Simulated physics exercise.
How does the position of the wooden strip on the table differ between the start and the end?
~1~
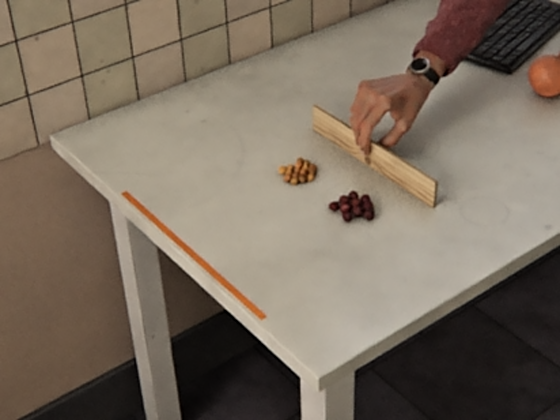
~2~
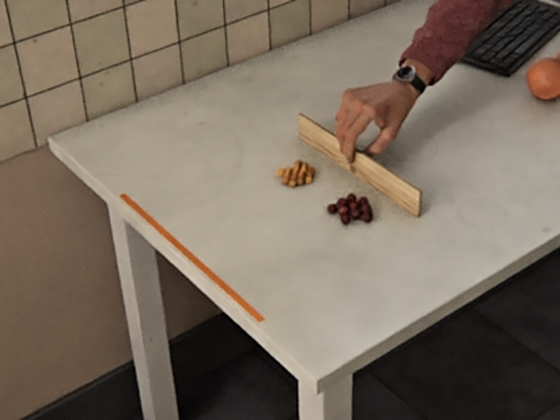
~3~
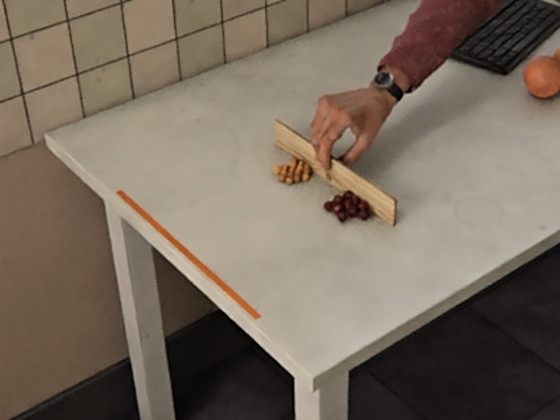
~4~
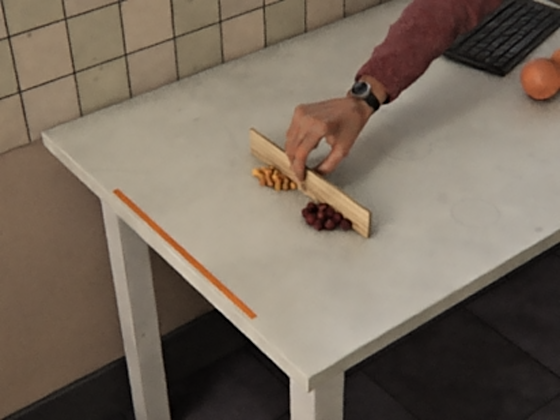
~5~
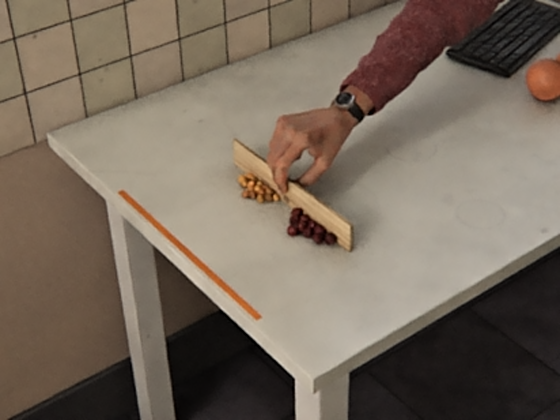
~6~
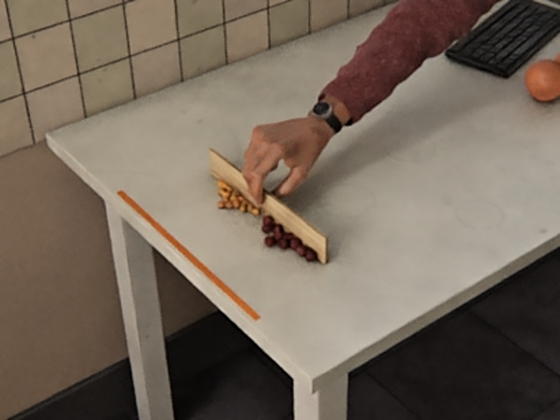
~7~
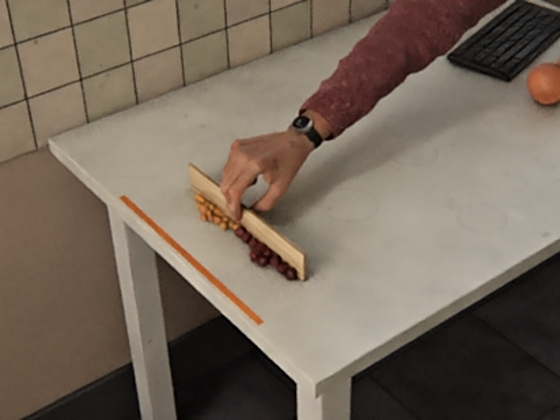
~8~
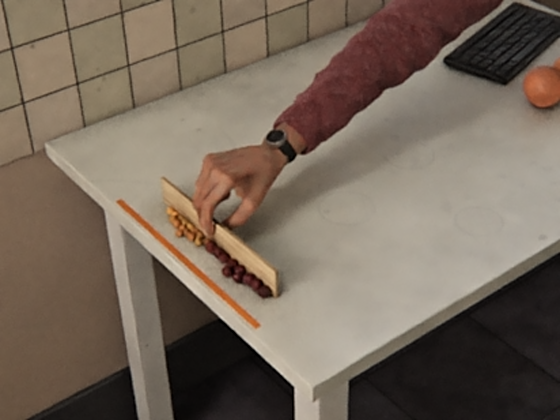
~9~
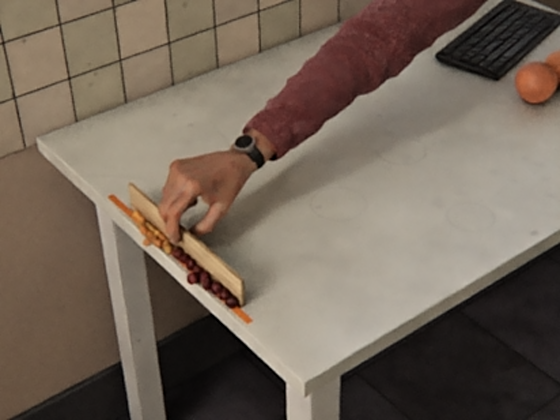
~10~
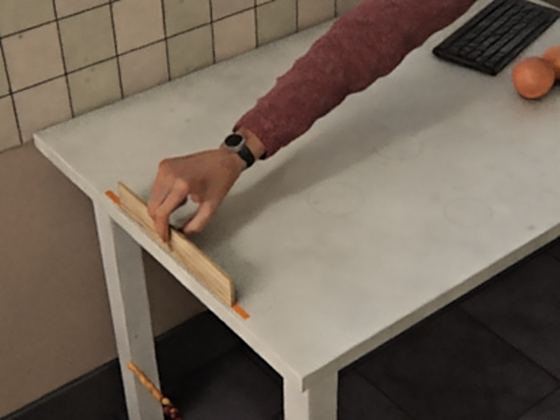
At the start the wooden strip stands well in from the left edge, to the right of the two small piles. At the end it stands farther left and lower in view, at the orange tape along the table's edge.
A hand slides a wooden strip left to the orange tape, pushing two small piles off the table.
